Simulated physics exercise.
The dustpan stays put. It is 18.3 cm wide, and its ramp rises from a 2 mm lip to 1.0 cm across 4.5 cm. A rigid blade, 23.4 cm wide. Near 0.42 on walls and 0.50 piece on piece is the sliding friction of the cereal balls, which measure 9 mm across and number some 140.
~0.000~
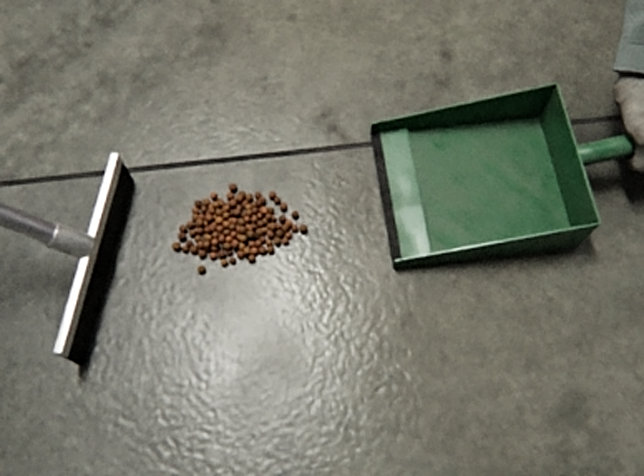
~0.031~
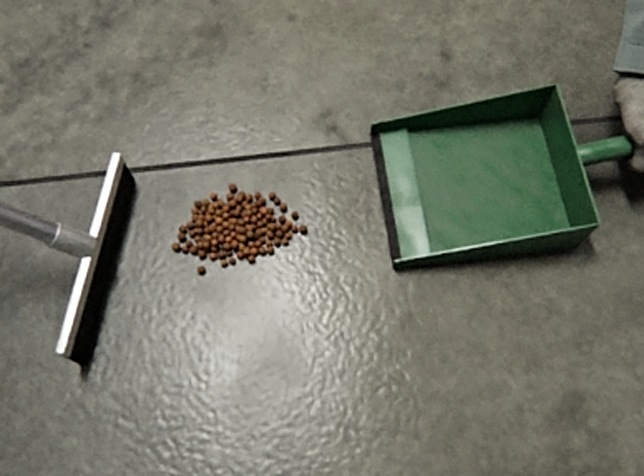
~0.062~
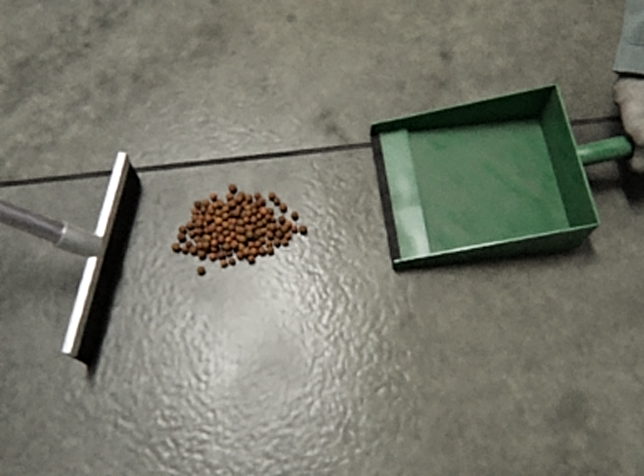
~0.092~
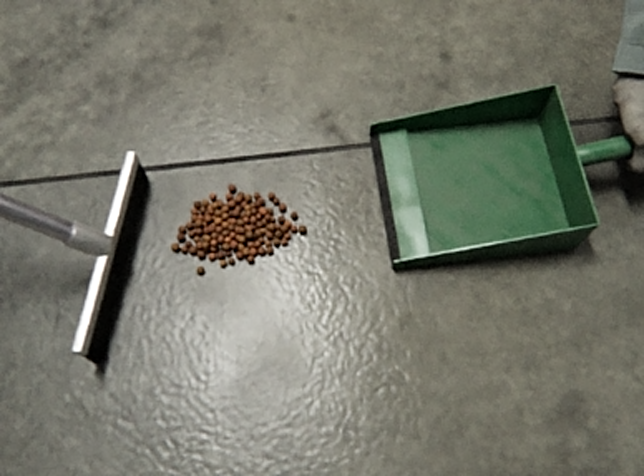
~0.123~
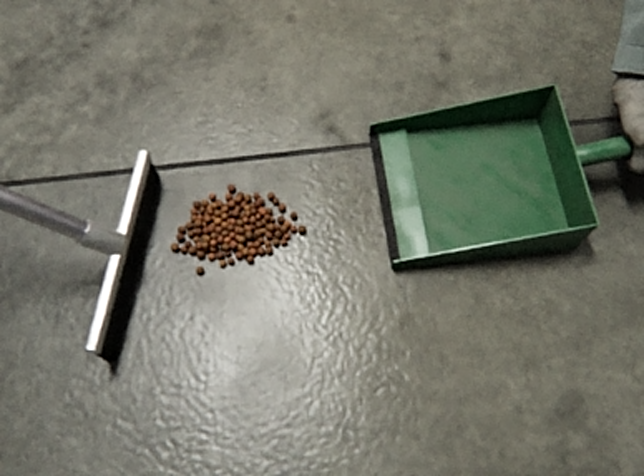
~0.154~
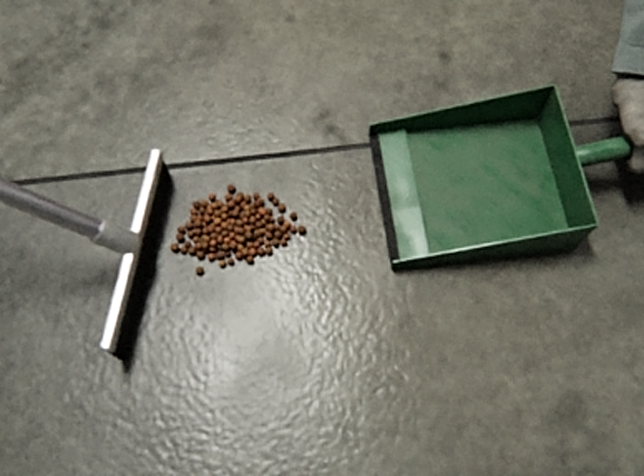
The footage shows a pile of small brown pellets on a gray floor between a flat blade on a handle and a green dustpan held by a hand, as the blade slides a short way right toward the unmoving pellets.
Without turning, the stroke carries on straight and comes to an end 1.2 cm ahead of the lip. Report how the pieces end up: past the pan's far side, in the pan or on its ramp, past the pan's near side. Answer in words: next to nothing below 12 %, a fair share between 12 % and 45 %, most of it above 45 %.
Past the pan's far side - next to nothing; in the pan or on its ramp - a fair share; past the pan's near side - a fair share.
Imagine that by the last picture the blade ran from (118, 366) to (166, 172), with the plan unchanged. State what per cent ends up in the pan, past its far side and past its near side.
Pan 20, far 0, near 40.
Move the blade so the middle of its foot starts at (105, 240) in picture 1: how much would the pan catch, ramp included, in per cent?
Estimate: Near 15 %.
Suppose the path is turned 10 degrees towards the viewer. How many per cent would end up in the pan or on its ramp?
Under that change, roughly 30 in a hundred.
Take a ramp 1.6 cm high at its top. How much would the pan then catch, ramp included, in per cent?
About 20 %.
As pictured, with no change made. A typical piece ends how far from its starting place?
Median shift: Approx. 18 cm.
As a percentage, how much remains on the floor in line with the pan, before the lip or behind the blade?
I'd put it near 55 per cent.
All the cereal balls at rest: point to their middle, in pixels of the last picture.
Somewhere near (378, 227) in the last picture.
After 0.41 s, middle of the blade 16 cm from the lip; 0 % over the lip, far side 0 %, near side 5 %.
Then, at 0.58 s, middle of the blade 8 cm from the lip; 0 % over the lip, far side 0 %, near side 15 %.
Then, at 0.87 s, middle of the blade 4 cm from the lip; 25 % over the lip, far side 0 %, near side 20 %.
In the end, at 1.4 s, far side 0 %, pan 25 %, near side 20 %, in front of the lip or behind the blade 55 %.
